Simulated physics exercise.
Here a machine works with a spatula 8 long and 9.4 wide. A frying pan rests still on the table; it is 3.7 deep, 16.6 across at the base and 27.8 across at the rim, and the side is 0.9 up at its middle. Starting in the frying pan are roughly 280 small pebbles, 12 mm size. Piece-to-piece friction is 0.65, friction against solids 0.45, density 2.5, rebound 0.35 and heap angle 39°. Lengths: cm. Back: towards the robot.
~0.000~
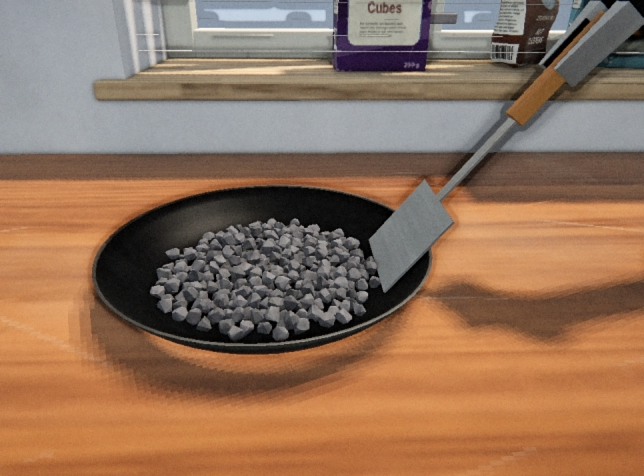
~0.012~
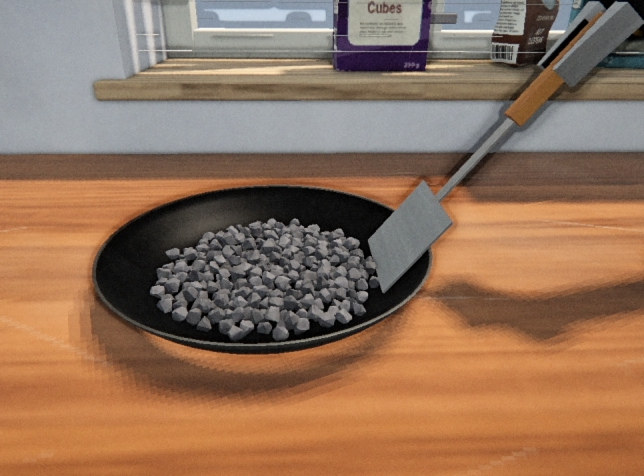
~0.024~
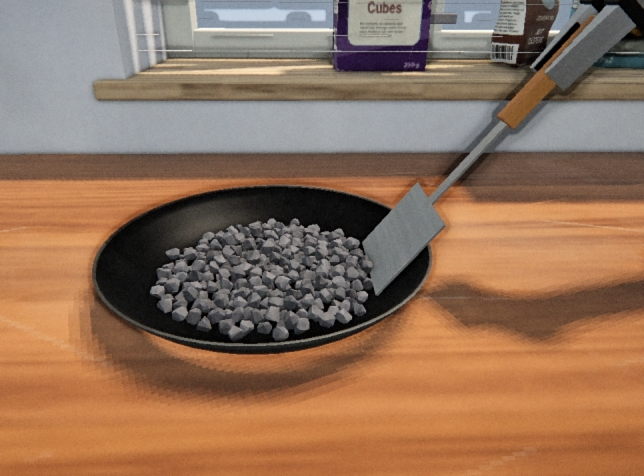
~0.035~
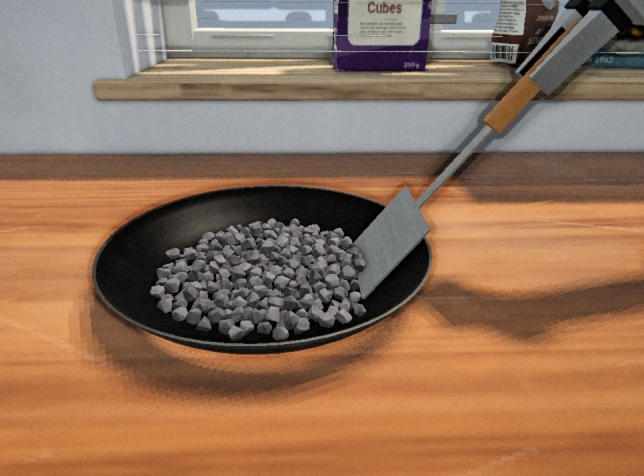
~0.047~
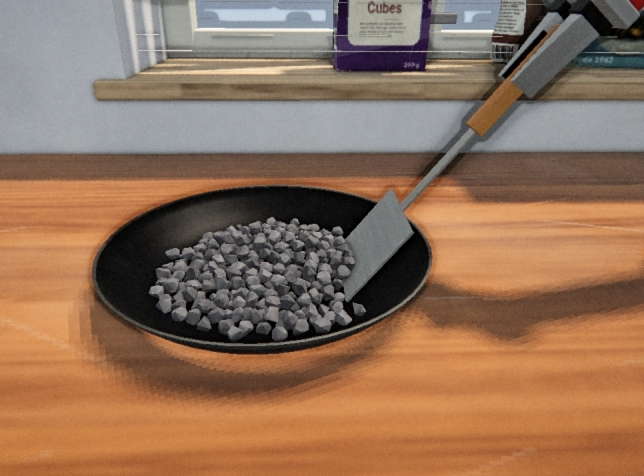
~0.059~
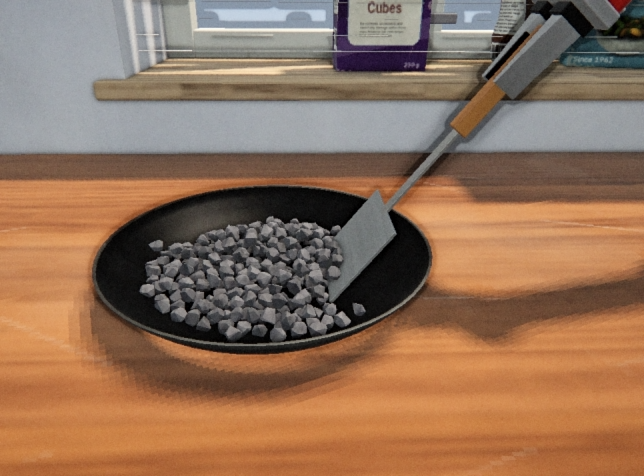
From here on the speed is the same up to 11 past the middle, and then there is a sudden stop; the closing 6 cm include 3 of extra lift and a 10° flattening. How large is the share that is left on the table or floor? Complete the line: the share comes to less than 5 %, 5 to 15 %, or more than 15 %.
The share comes to more than 15 %.
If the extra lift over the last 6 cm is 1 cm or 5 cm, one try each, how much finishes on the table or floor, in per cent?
You'd get some 55 per cent with the first setting and some 40 per cent with the second.
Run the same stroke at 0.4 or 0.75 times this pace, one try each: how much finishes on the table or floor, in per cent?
Roughly 40 % and roughly 40 %.
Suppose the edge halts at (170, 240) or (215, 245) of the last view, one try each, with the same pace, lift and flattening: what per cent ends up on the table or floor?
I'd say some 25 per cent, then some 10 per cent.
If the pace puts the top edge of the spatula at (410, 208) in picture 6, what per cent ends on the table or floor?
About 35 percent.
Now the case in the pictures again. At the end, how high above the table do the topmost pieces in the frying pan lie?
About 3.5 centimetres.
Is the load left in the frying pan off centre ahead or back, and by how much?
Forward offset: Roughly 3.5 cm.
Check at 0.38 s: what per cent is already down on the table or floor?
That would be near 30 per cent, give or take.
By 0.11 s, sloping 52°, highest piece 6 above the table; 278 in the frying pan, 1 on the blade or in flight.
By 0.16 s, sloping 50°, highest piece 7 above the table; 270 in the frying pan, 9 on the blade or in flight.
By 0.38 s, sloping 42°, highest piece 16 above the table; 143 in the frying pan, 77 on the table or floor, 59 on the blade or in flight.
By 1.43 s, sloping 42°, highest piece 5 above the table; 143 in the frying pan, 136 on the table or floor.
Final count, 143 in the frying pan, 136 on the table or floor. That is 49 % on the table or floor.
